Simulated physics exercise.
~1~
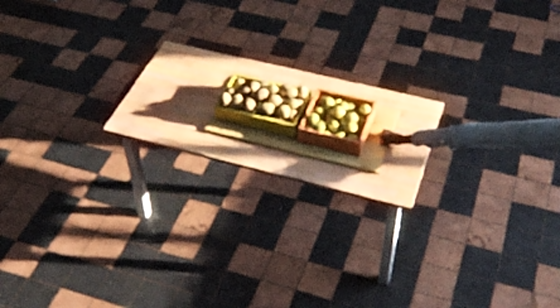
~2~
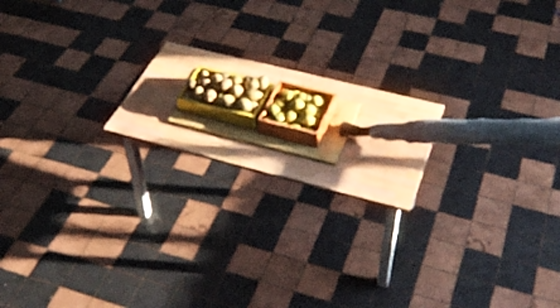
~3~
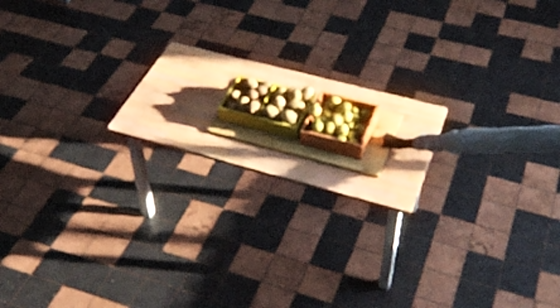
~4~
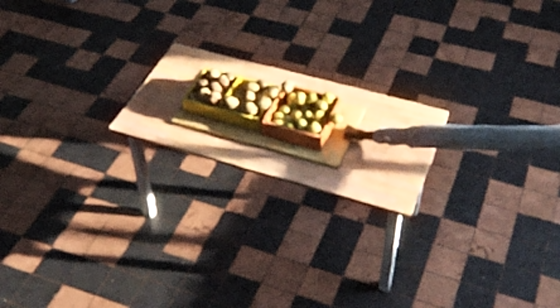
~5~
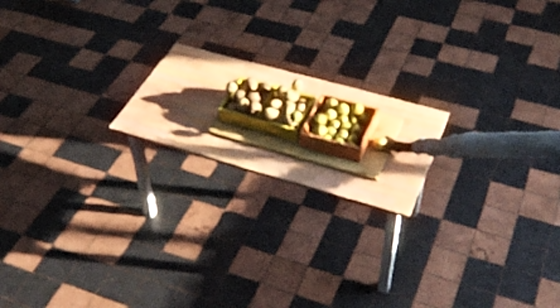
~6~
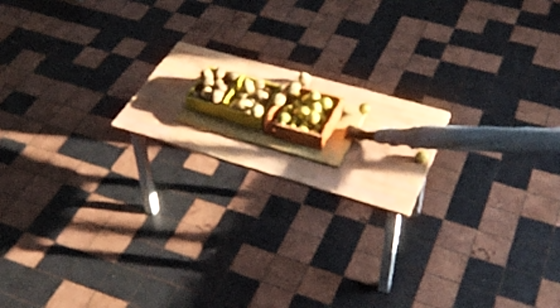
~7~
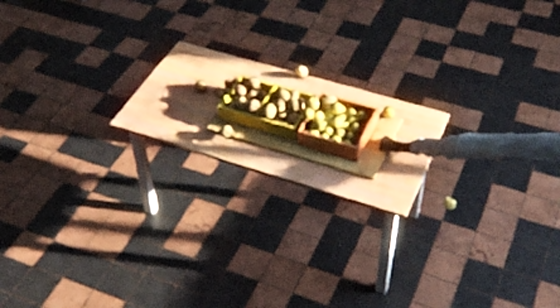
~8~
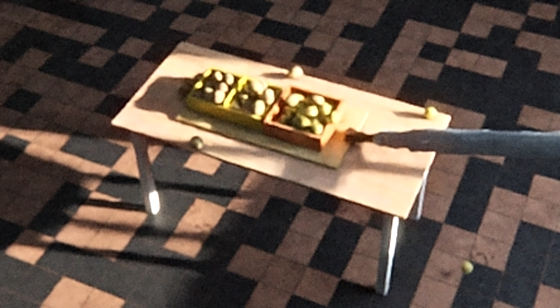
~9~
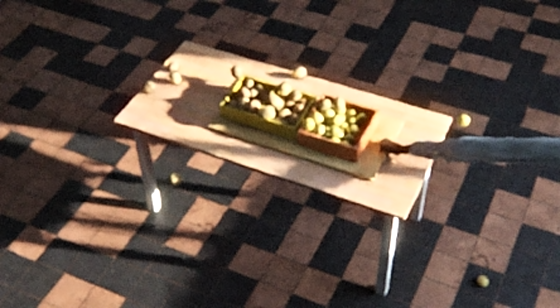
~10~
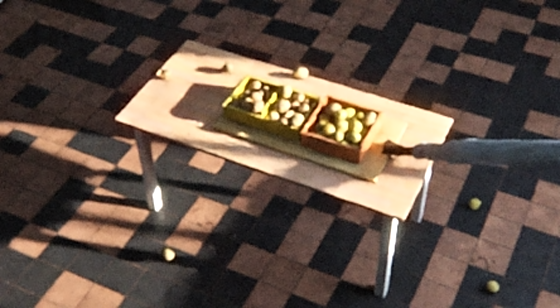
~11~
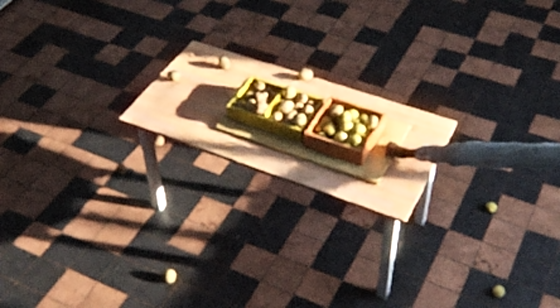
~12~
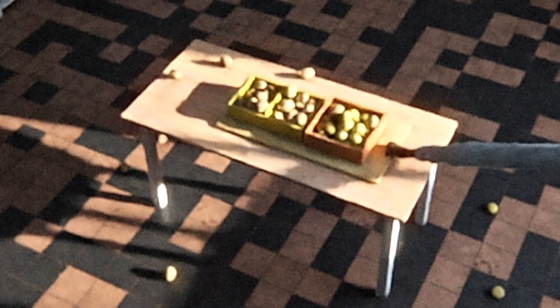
At first, a yellow tub and an orange tub, both filled with small round fruit, sit side by side on a board on a pale table over a checkered floor. An arm reaching in from the right jerks the board left and right again and again. The fruit jostles, and soon a few pieces hop out near the orange tub, some dropping off the right side. As the jerking continues, more roll across the table to the left, and some fall. Finally the board stops toward the right, both tubs still holding many pieces, with strays resting on the tabletop and floor.
